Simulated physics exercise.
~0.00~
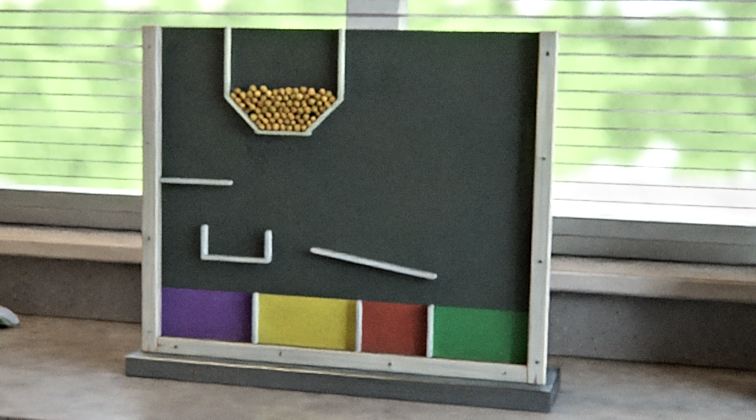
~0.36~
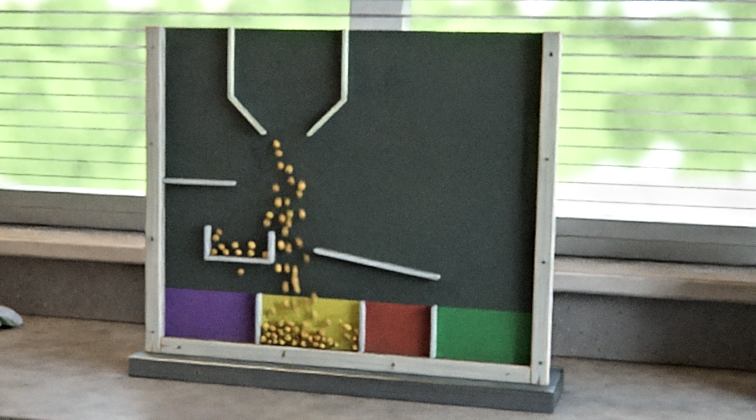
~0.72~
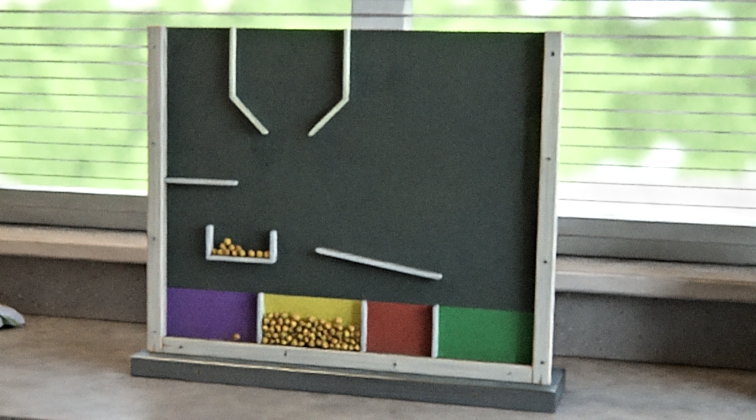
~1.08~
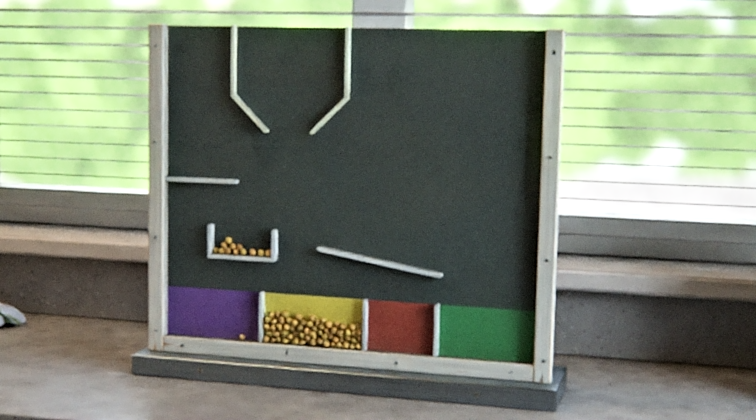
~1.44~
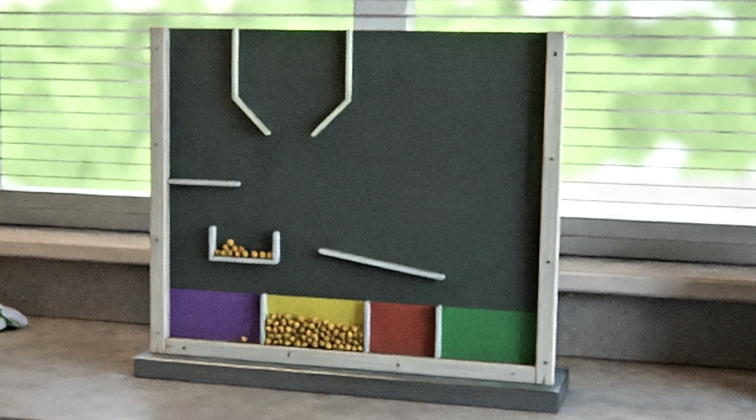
Small golden-tan beads fill a hopper at the top of a dark upright board with a pale frame, standing on a counter before a bright window with blinds and seen from the front in a slightly swaying view. Below are a short ledge at left, a small open tray, a sloping ledge, and purple, yellow, red and green bins from left to right. The hopper's bottom opens and the beads pour down in a stream, some landing in the tray and most dropping into yellow. Finally, everything lies still, with yellow holding most beads, a few in the tray, one in purple, and red and green empty.
